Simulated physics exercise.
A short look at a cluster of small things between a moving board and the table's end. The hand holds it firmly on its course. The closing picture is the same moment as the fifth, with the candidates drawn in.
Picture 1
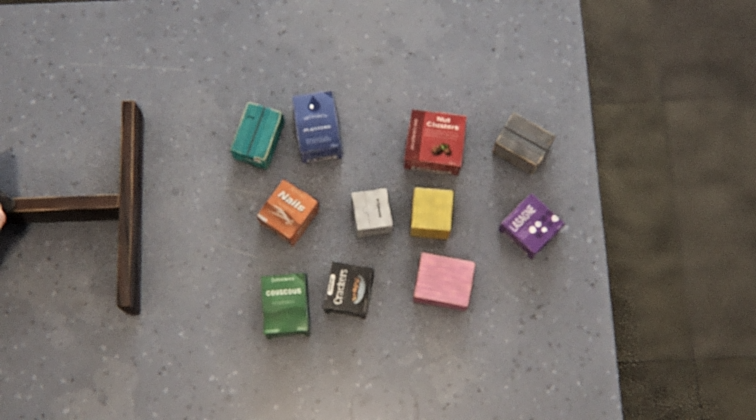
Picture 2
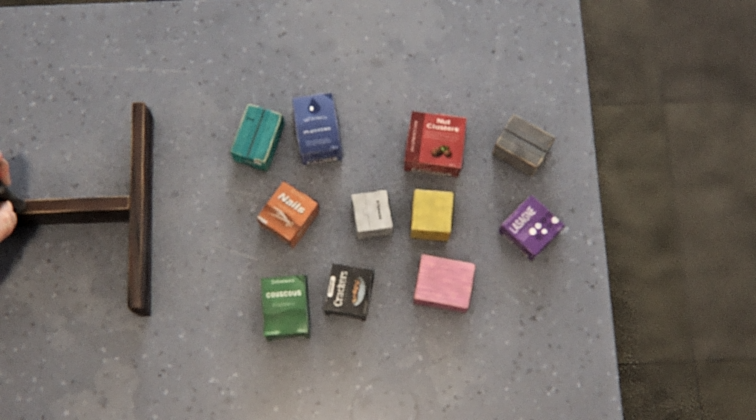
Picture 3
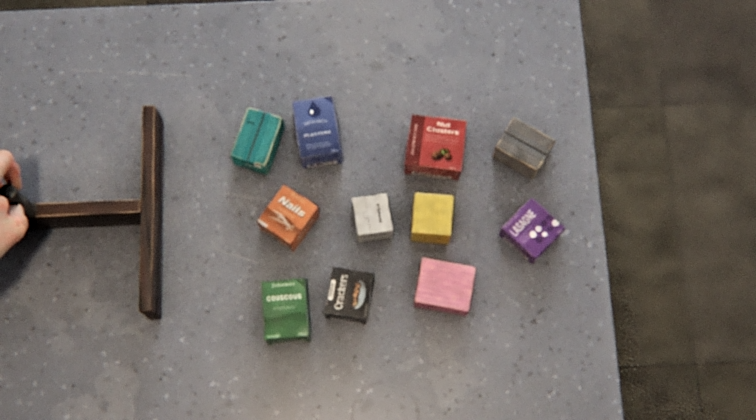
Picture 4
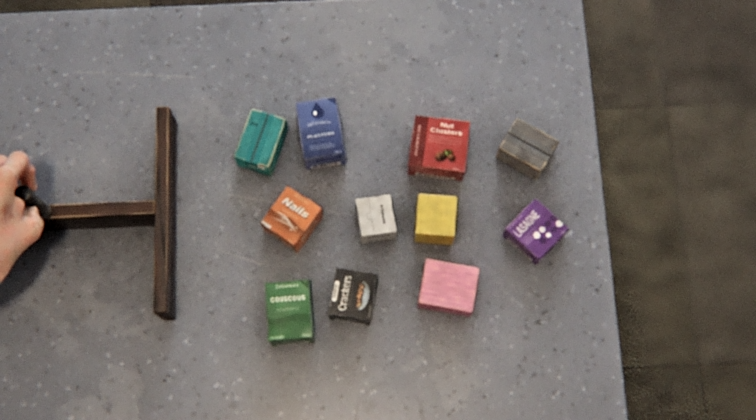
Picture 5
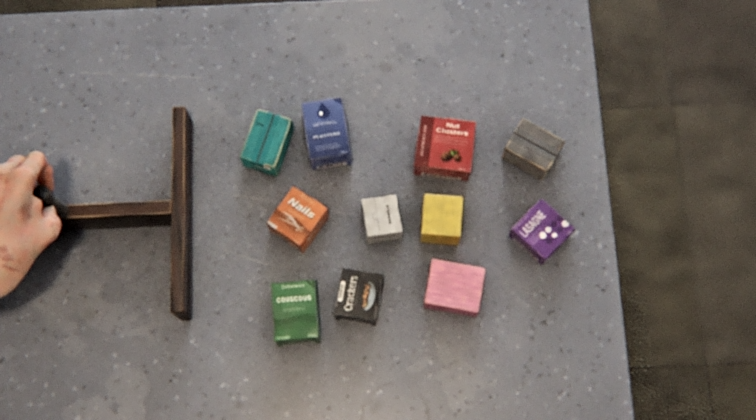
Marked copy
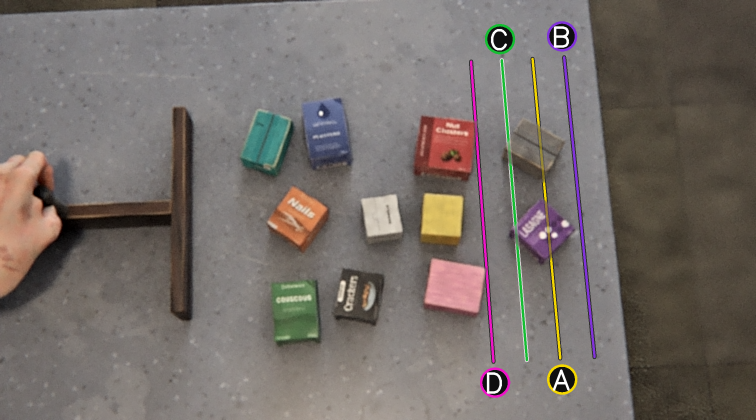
A hand pushes a dark wooden board slowly right toward a cluster of small colourful boxes.
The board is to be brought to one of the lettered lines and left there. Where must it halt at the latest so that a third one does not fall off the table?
It can go as far as D.
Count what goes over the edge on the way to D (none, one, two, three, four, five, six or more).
Two.
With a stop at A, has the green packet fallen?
By then, no.
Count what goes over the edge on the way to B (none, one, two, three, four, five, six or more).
By then, six or more.
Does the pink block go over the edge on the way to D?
No.
On the marked copy, A at (546, 203); B at (579, 201); C at (514, 204); D at (482, 205).
Taking D. A third of the way, board (286, 201); green packet (320, 317); black packet (366, 296).
Two thirds of the way, board (396, 196); grey box (565, 145); purple packet (555, 231).
When it is over, board (480, 193); purple packet over the edge; grey box over the edge; two fallen.
As for the rest, A drops five; B drops eight; C drops five.
